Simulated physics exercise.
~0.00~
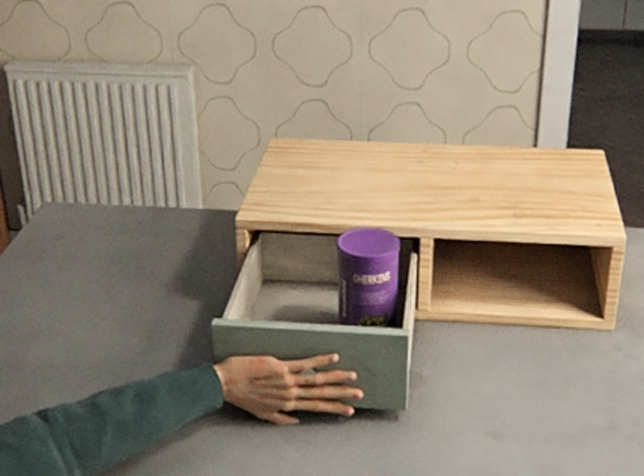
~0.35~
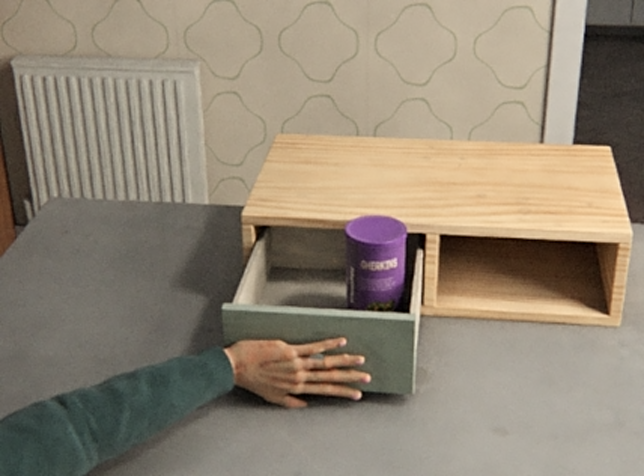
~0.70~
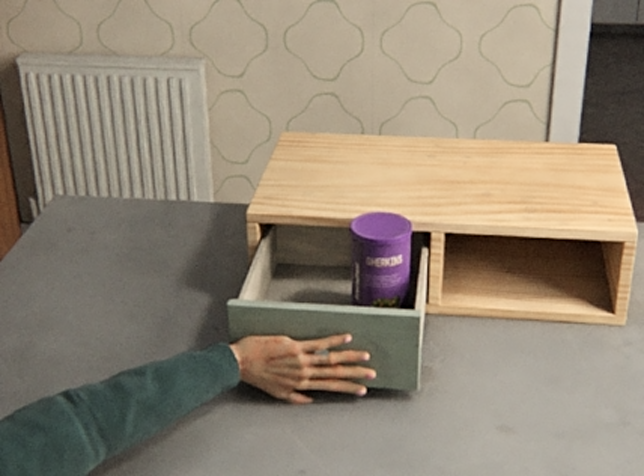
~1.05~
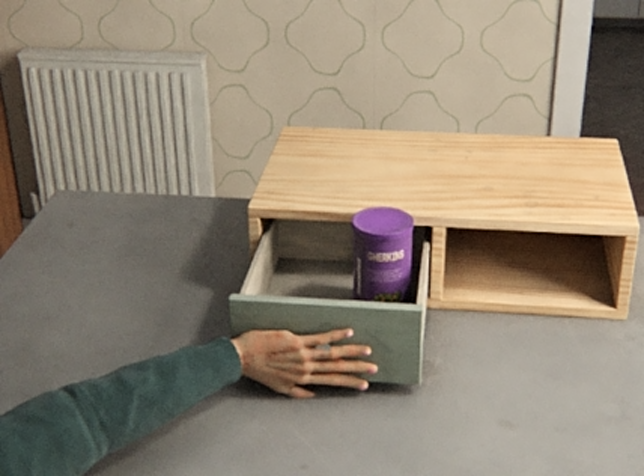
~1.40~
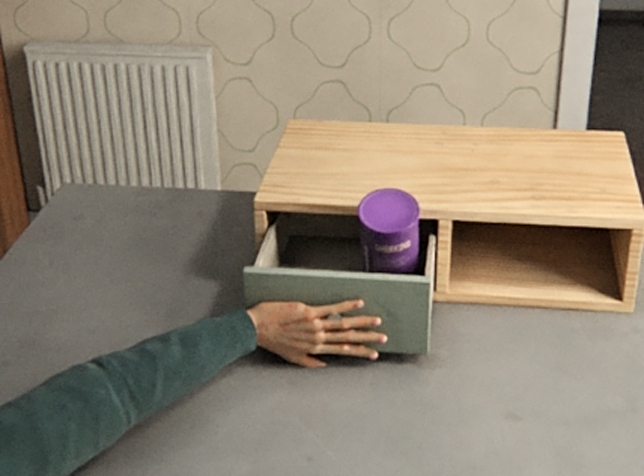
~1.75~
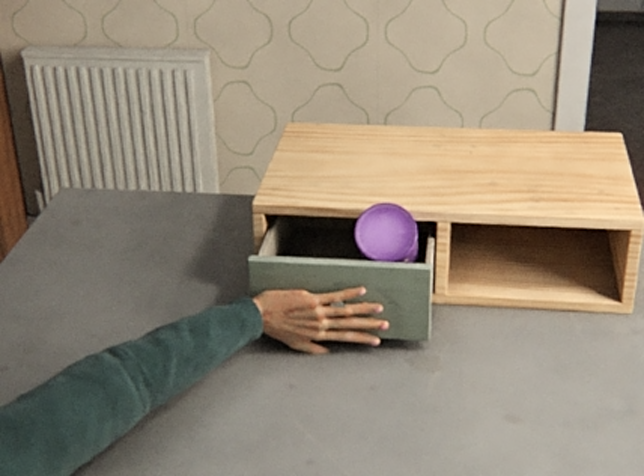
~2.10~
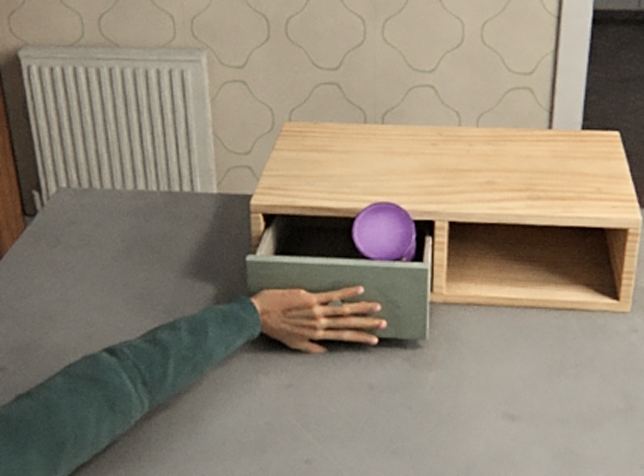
On a grey table near a white radiator, a hand in a green sleeve pushes a grey-green drawer holding an upright purple pot into a wooden chest; the pot tips towards the front as the drawer slides in, and the drawer stops partly open with the pot leaning.
